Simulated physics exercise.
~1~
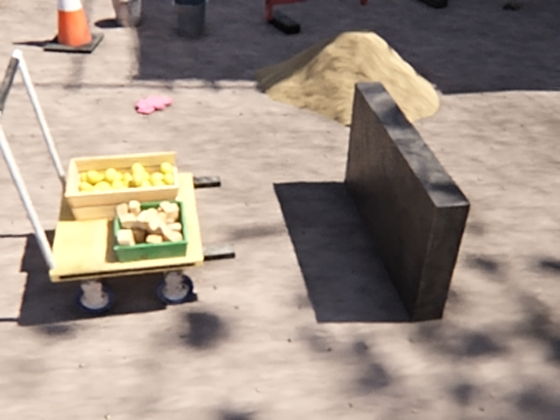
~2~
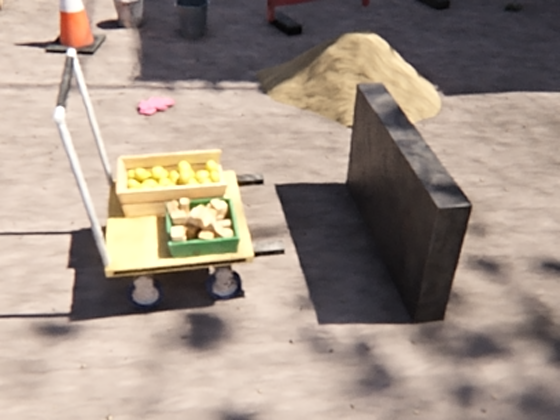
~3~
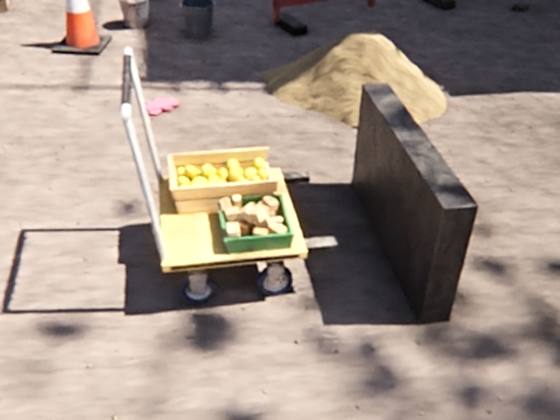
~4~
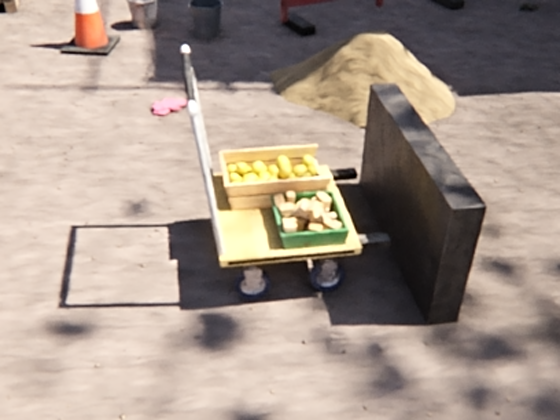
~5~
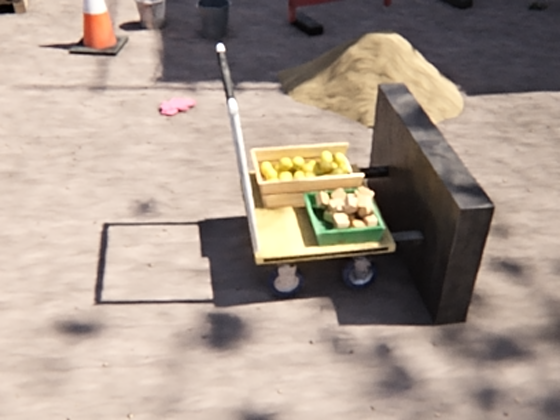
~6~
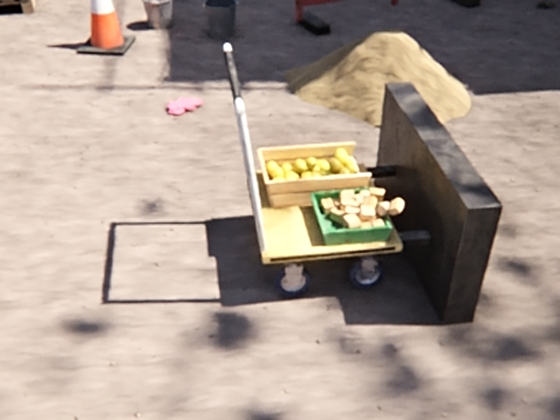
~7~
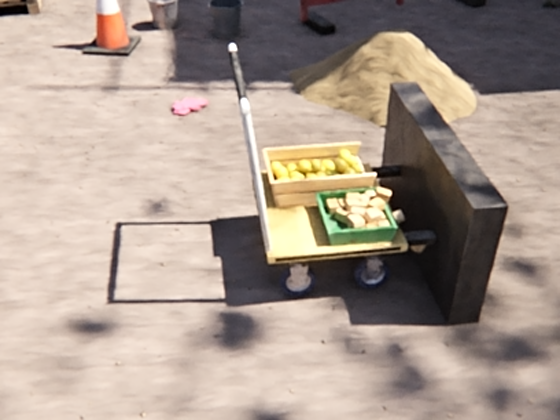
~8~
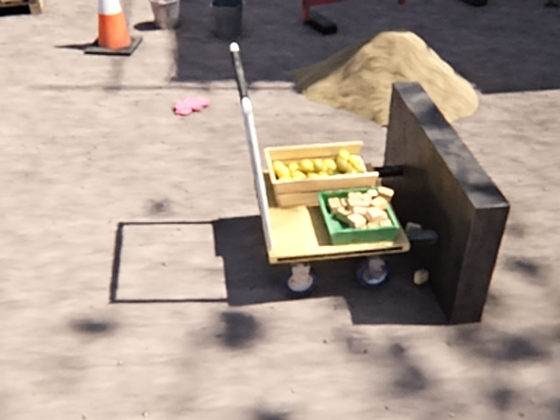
A flatbed trolley with a yellow deck and tall pale handle rolls rightward across sunlit, dusty ground towards a dark upright wall, seen from above at an angle. It carries a wooden tote of yellow fruit-like pieces behind a green tote heaped with timber offcuts, while a sand pile, an orange cone and buckets stand beyond. The trolley reaches the wall and stops with its buffers against it. The offcuts surge right, and a few tip over the green tote's edge. One drops to the ground beside the wall, while the yellow load stays in its tote and the trolley rests upright.
